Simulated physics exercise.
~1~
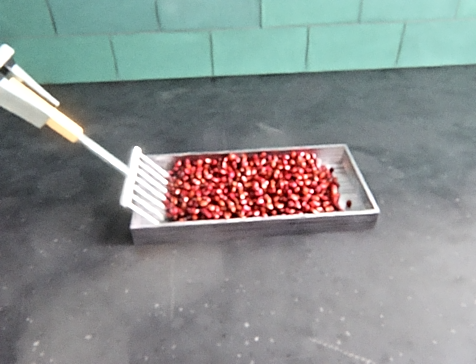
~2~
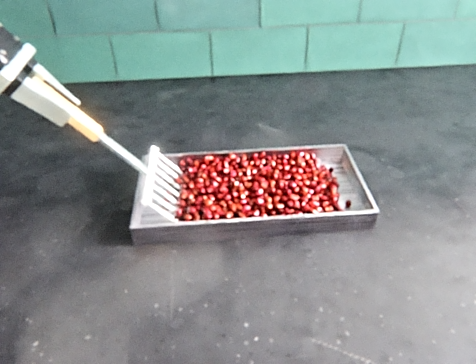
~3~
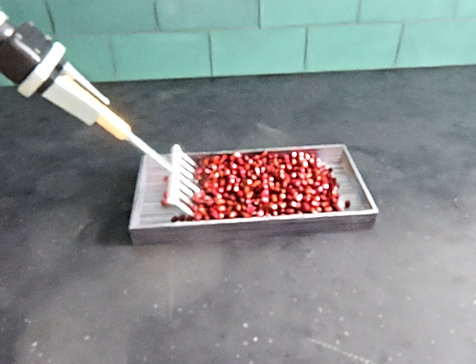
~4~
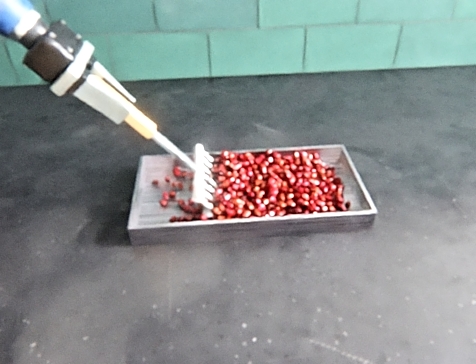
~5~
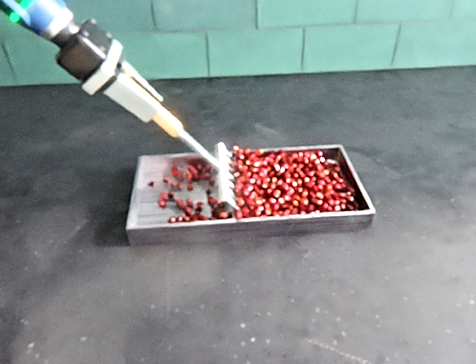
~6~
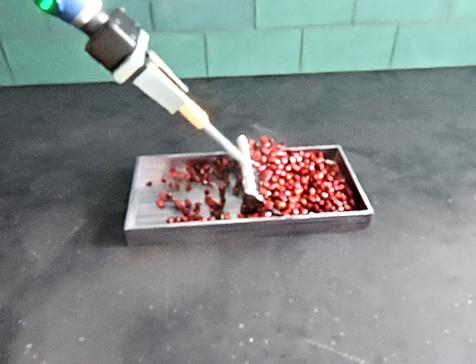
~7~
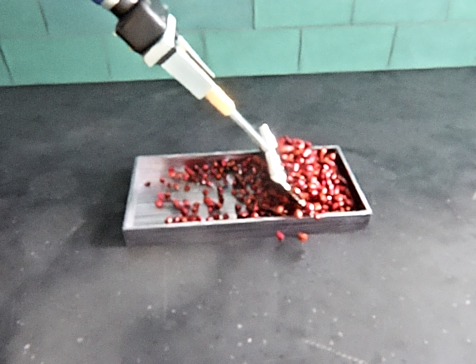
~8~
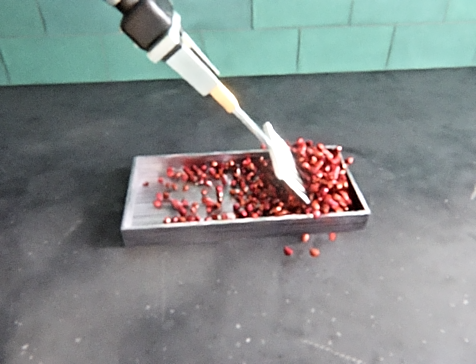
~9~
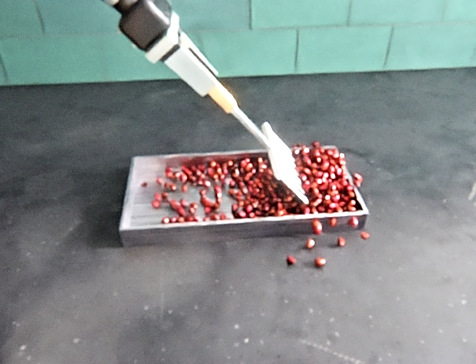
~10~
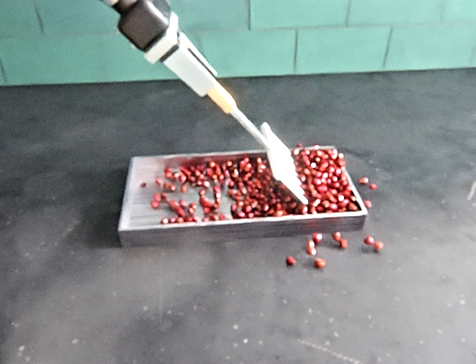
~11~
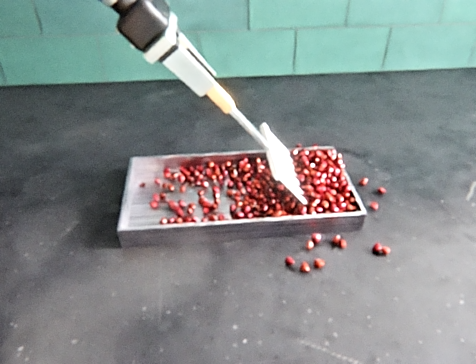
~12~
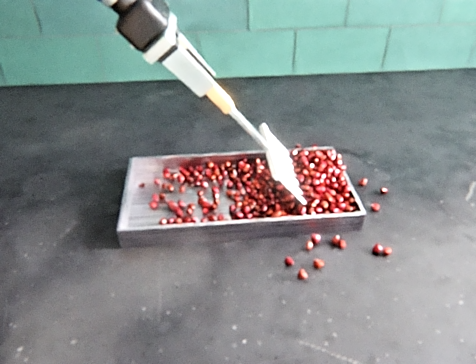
A robot arm rakes red beans rightward along a tray, spilling some onto the table.
